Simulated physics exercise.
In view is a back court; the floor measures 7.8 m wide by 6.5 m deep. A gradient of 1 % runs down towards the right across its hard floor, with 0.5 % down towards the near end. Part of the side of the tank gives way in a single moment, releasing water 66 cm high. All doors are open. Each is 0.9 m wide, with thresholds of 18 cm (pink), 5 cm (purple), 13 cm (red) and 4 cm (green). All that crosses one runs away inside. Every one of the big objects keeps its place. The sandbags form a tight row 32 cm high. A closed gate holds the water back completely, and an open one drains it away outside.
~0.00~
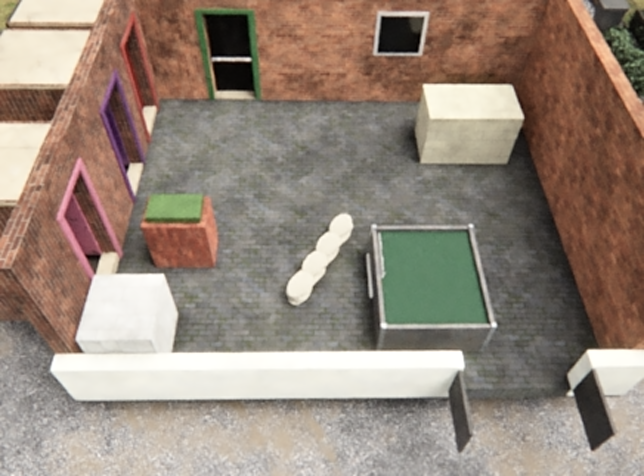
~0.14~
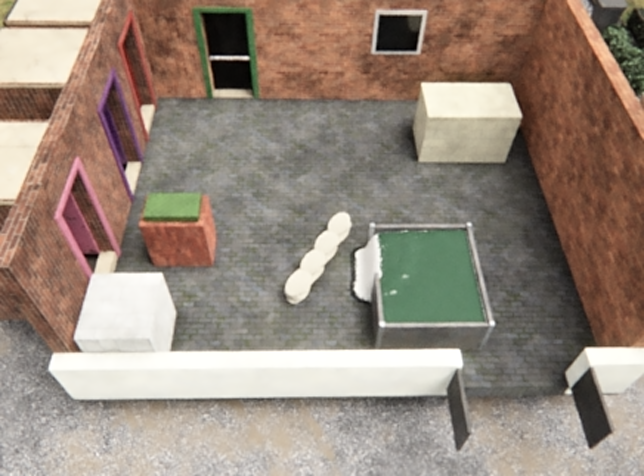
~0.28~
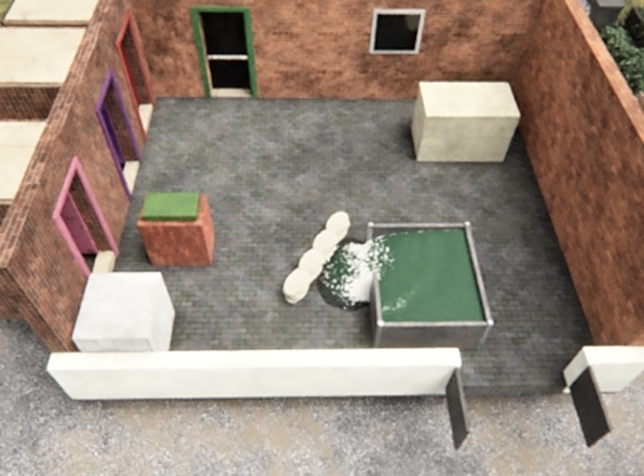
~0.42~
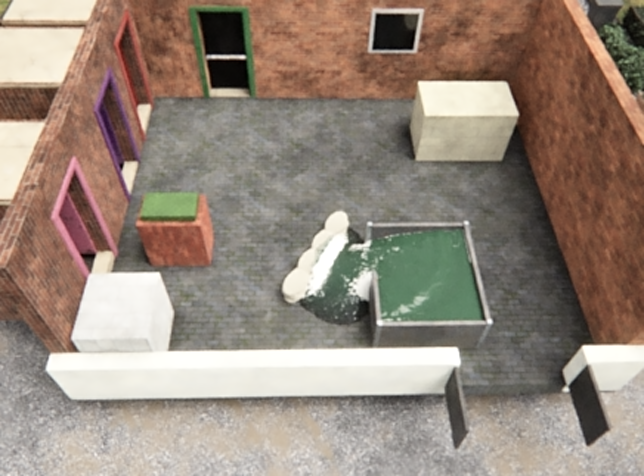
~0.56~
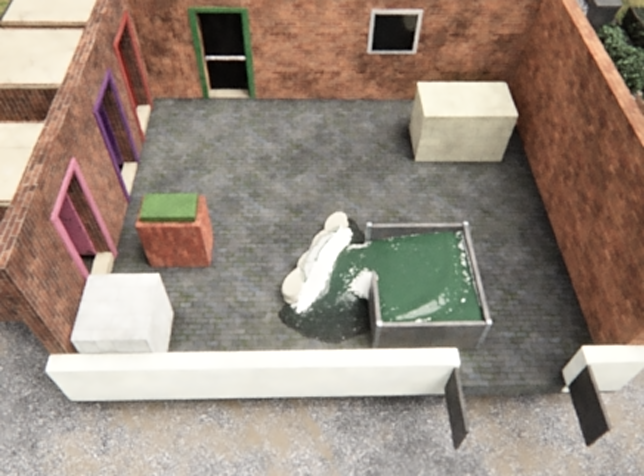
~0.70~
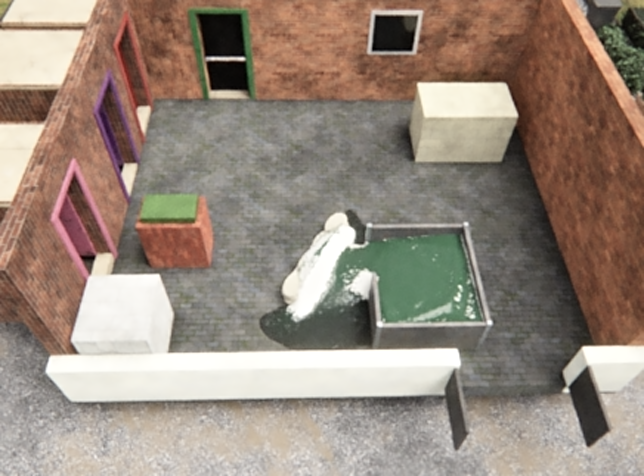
A brick-walled back court with a dark paved floor is seen from high above its low white front wall. Pink, purple and red doorways line the left, a green one stands at the back, and pale blocks, a green-topped brick block and a lumpy cream barrier surround a green-watered tank. Water bursts from the tank's left side, foams against the barrier and spreads around both its ends.
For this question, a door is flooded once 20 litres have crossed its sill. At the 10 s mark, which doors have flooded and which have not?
The pink door has not; the purple door has not; the red door has not; the green door has not.
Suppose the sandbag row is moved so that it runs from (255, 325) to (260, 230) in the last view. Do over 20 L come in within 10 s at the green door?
So green goes beyond.
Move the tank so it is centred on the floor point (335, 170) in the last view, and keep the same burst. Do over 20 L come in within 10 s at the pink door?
So then, pink stays inside.
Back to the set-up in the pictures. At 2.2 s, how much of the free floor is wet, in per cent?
Close to 35 in a hundred parts are wet.
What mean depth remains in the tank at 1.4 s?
43 cm.
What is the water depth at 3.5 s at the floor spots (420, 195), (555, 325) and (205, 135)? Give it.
Reading - approx. 2 / 1 / 0 cm.
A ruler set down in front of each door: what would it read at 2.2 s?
Centimetres: Pink 0 / purple 0 / red 0 / green 0.
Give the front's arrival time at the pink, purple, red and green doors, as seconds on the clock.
Pink 3.2 s, purple 5.5 s, red not in the 10 s, green not in the 10 s.
After 1.4 s water covers 15 % of the floor and is deepest (48 cm) near (325, 266); pink door not reached, purple door not reached, red door not reached, green door not reached.
After 2.2 s water covers 35 % of the floor and is deepest (35 cm) near (335, 257); pink door not reached, purple door not reached, red door not reached, green door not reached.
After 3.5 s water covers 45 % of the floor and is deepest (25 cm) near (335, 257); pink door 5 cm at the sill, 0 L in, purple door not reached, red door not reached, green door not reached.
After 6.0 s water covers 60 % of the floor and is deepest (14 cm) near (305, 374); pink door 9 cm at the sill, 0 L in, purple door 2 cm at the sill, 0 L in, red door not reached, green door not reached.
After 10.0 s water covers 80 % of the floor and is deepest (8 cm) near (99, 377); pink door 5 cm at the sill, 0 L in, purple door 1 cm at the sill, 0 L in, red door not reached, green door not reached.
